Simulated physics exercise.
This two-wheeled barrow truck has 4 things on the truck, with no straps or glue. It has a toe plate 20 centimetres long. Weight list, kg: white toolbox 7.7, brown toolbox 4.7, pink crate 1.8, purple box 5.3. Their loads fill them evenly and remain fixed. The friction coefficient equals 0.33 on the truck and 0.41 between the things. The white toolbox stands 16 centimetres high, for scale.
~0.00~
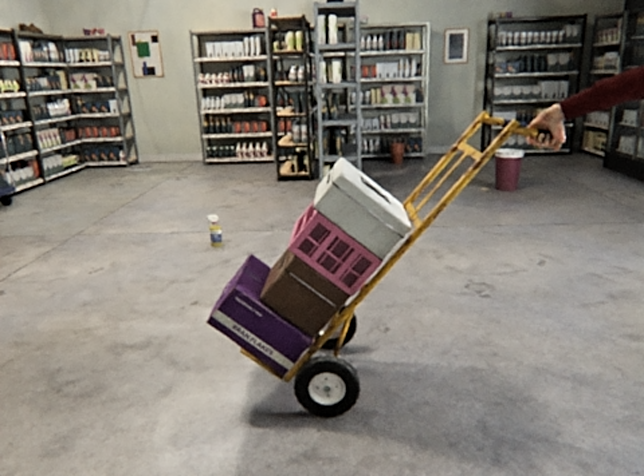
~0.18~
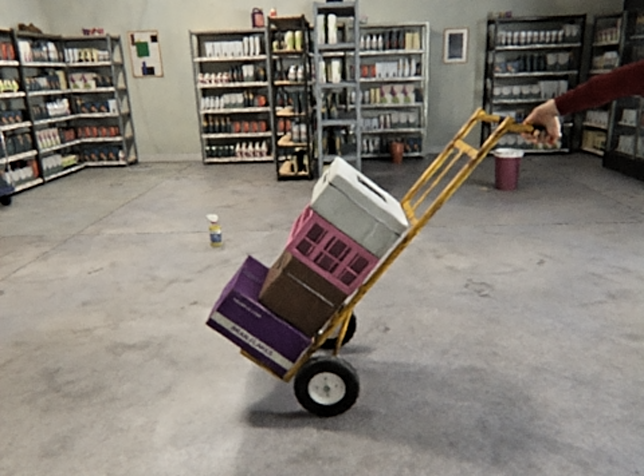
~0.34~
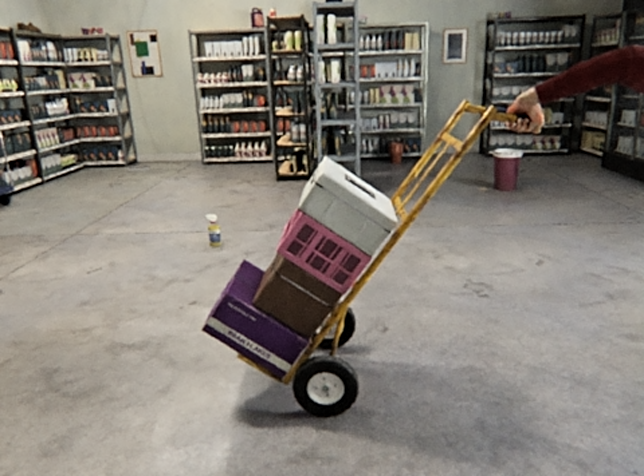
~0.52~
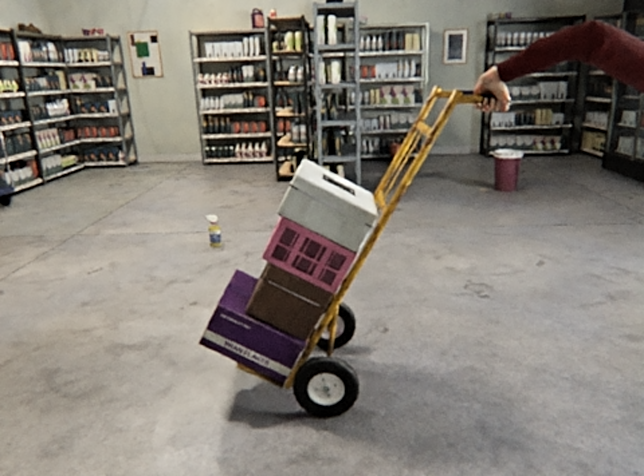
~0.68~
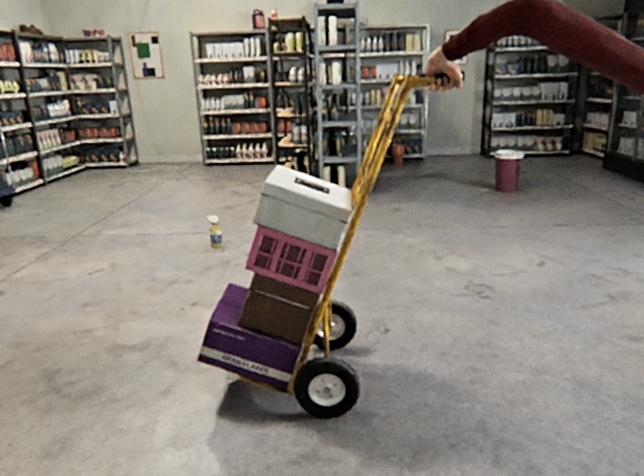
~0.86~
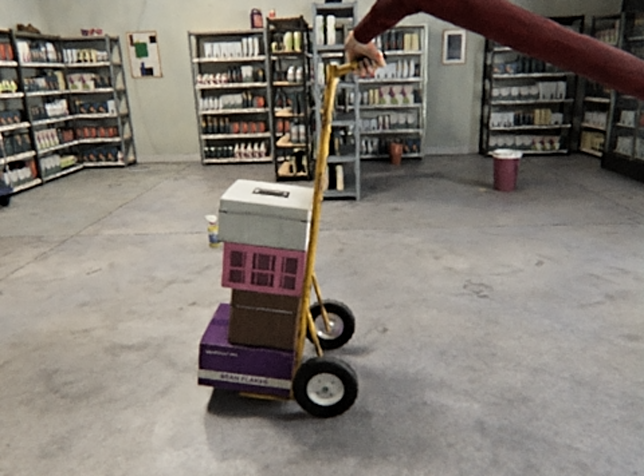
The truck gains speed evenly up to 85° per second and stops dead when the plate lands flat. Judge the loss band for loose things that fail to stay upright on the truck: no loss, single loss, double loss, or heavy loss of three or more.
Over two tip or drop.
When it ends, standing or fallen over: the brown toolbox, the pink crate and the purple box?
Outcome noted - the brown toolbox ends up fallen, the pink crate ends up fallen, the purple box survives without falling.
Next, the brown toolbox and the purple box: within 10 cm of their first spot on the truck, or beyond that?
The brown toolbox ends elsewhere; the purple box holds its spot.
Around 1.36 s, truck upright; white toolbox tipped 23° against what carries it near (193, 225); brown toolbox tipped 23° against what carries it near (244, 303); pink crate tipped 23° against what carries it.
Around 1.76 s, truck upright; white toolbox and pink crate now dropped from the stack; brown toolbox tipped 65° against what carries it near (213, 301); purple box tipped 4° against what carries it.
Finally (2.4 s), dropped from the stack, white toolbox and pink crate; on their side or leaning hard on the truck, brown toolbox; the last one still in place (within 10 cm). In the last view, white toolbox near (97, 346), brown toolbox near (183, 316).
